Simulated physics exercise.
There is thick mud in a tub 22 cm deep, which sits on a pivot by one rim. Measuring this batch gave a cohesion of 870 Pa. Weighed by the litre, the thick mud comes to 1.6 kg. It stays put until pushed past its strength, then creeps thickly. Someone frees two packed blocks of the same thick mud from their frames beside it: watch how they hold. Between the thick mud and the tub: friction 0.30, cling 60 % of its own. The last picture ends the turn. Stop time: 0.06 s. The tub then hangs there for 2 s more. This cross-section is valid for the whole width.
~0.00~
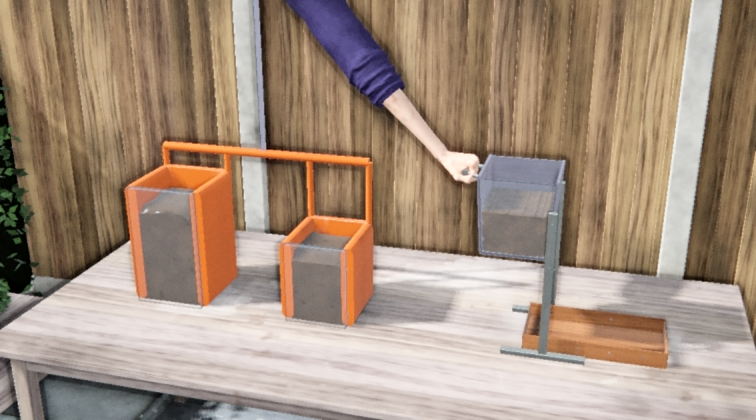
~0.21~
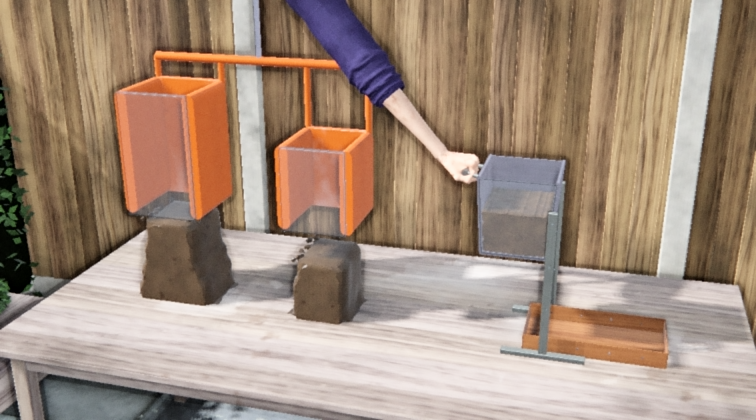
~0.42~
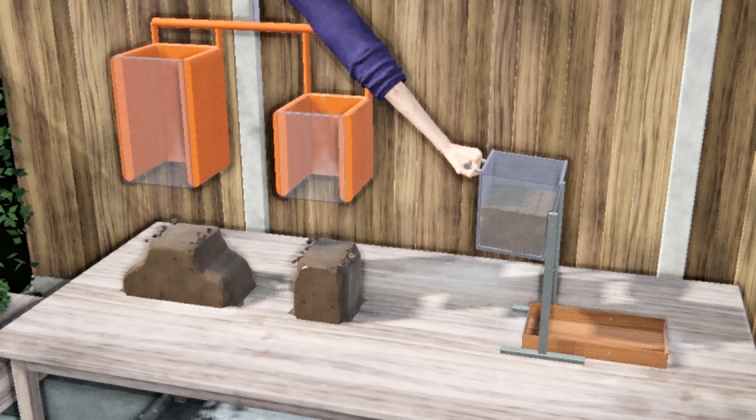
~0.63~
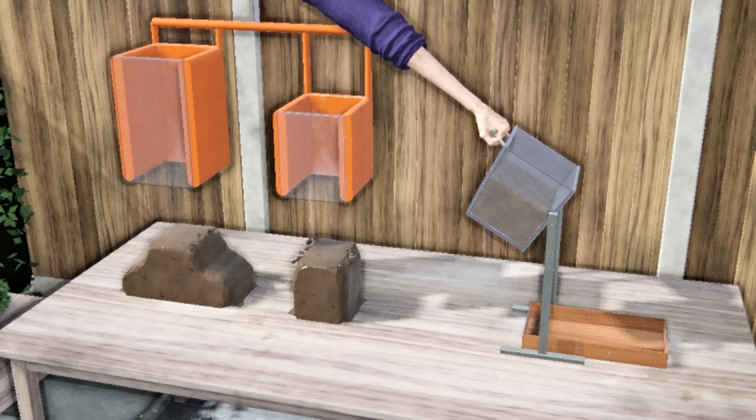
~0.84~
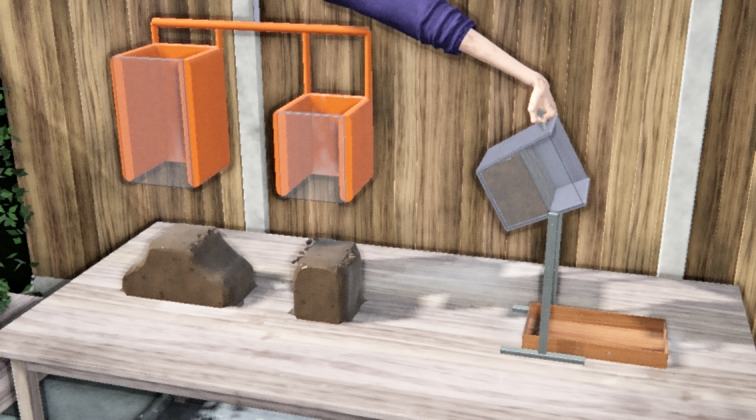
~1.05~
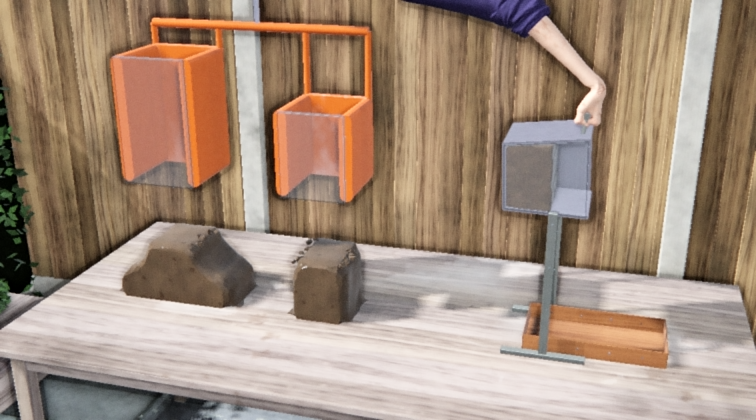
An arm tips a clear tub of mud rightward after orange moulds lift off two mud blocks.
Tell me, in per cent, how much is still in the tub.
Something like 100 out of 100.
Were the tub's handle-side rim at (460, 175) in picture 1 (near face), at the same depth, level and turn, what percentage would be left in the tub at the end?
Some 100 percent would still be in the tub at the end.
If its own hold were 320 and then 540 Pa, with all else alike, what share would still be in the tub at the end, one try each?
In order: Around 65 % and around 100 %.
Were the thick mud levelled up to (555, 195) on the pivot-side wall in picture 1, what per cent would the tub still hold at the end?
About 100 %.
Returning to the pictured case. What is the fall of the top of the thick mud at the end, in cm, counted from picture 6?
2 cm.
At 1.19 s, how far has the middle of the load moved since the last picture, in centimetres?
Something like 1 cm, give or take.
After 1.19 s, the tub is at 87 degrees and holds 100 %.
After 1.36 s, the tub is at 87 degrees and holds 100 %.
After 1.53 s, the tub is at 87 degrees and holds 100 %.
After 1.70 s, the tub is at 87 degrees and holds 100 %.
After 3.05 s, at the end, the tub is at 87 degrees and holds 100 %.
